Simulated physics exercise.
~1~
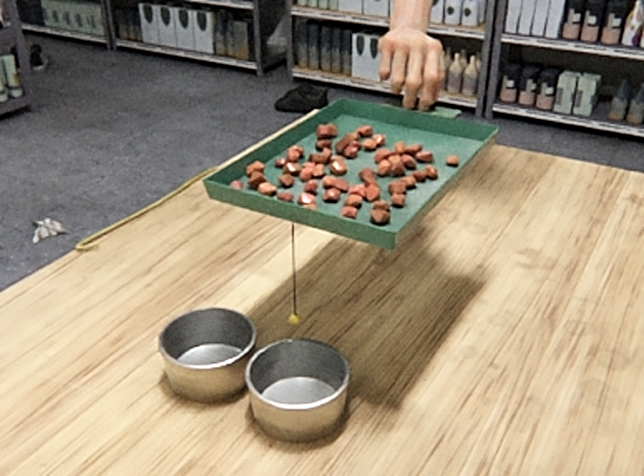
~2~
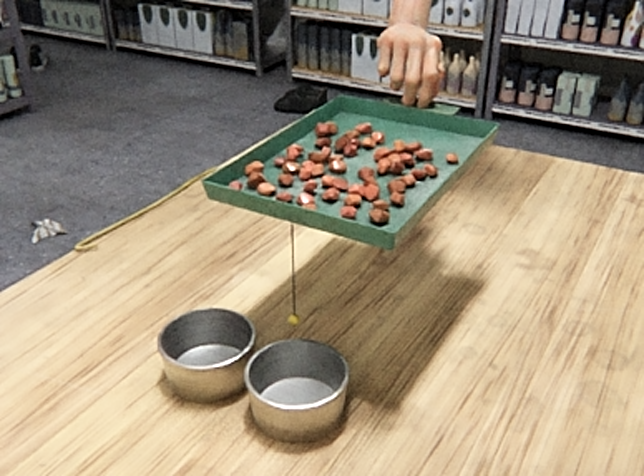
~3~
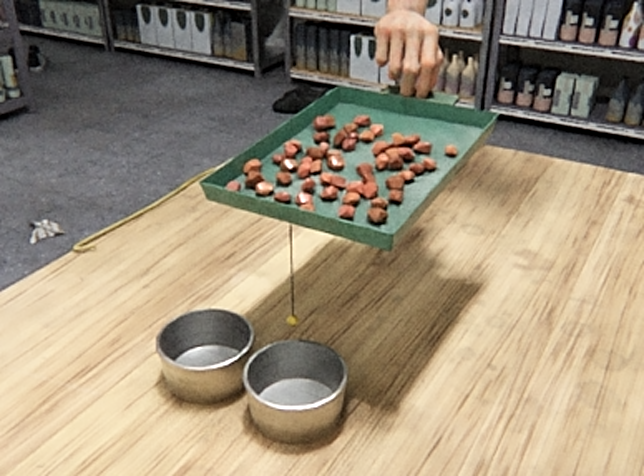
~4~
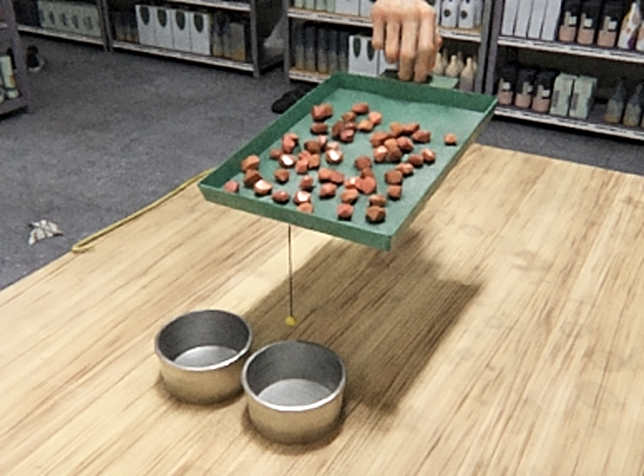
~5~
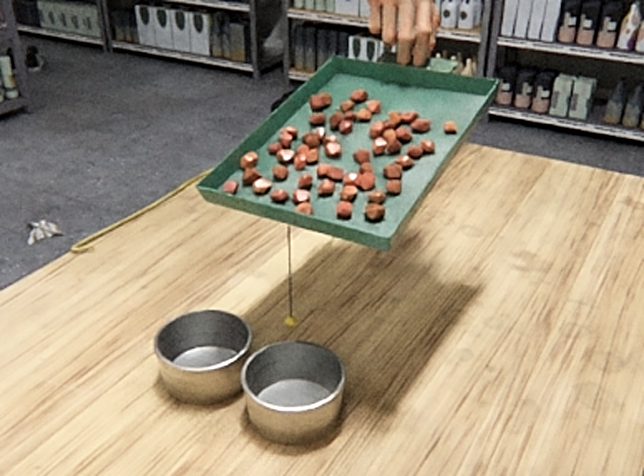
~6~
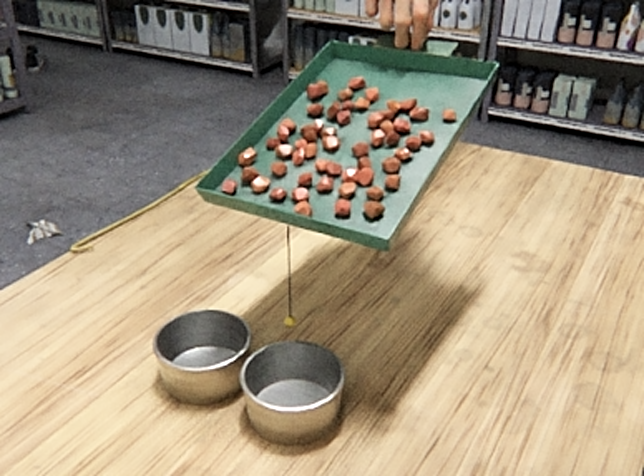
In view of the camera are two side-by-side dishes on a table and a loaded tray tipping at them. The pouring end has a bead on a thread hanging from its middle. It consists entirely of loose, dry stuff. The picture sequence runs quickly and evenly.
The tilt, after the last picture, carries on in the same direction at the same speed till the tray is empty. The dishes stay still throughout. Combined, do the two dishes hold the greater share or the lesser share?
The greater share.
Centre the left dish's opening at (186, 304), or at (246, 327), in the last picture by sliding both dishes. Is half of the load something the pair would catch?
So that's a lesser portion the first time round, a lesser portion the second.
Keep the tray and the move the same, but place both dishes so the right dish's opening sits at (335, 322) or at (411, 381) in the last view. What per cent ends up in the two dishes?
About 0 per cent, then about 0 per cent.
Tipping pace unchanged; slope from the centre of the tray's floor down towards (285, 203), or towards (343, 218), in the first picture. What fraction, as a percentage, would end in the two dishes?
In order: About 80, then 40 percent.
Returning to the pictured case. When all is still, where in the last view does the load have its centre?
(243, 391).
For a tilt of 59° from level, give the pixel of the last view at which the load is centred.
I'd put the middle of the pieces at roughly (281, 187).
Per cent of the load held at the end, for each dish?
The share is 40 per cent in the left dish and 40 per cent in the right dish.
Shortly afterwards, tray tipped steeply; all but a few on the tray; only a few in the air.
Next, tray tipped right over; the bulk on the tray; a little in the right dish; only a few in the left dish; only a few outside both; only a few in the air.
Some moments later, tray tipped past a quarter turn; near half in the right dish; near half in the left dish; a little outside both; only a few in the air.
In the end, tray tipped past a quarter turn; near half in the right dish; near half in the left dish; a little outside both; only a few in the air.
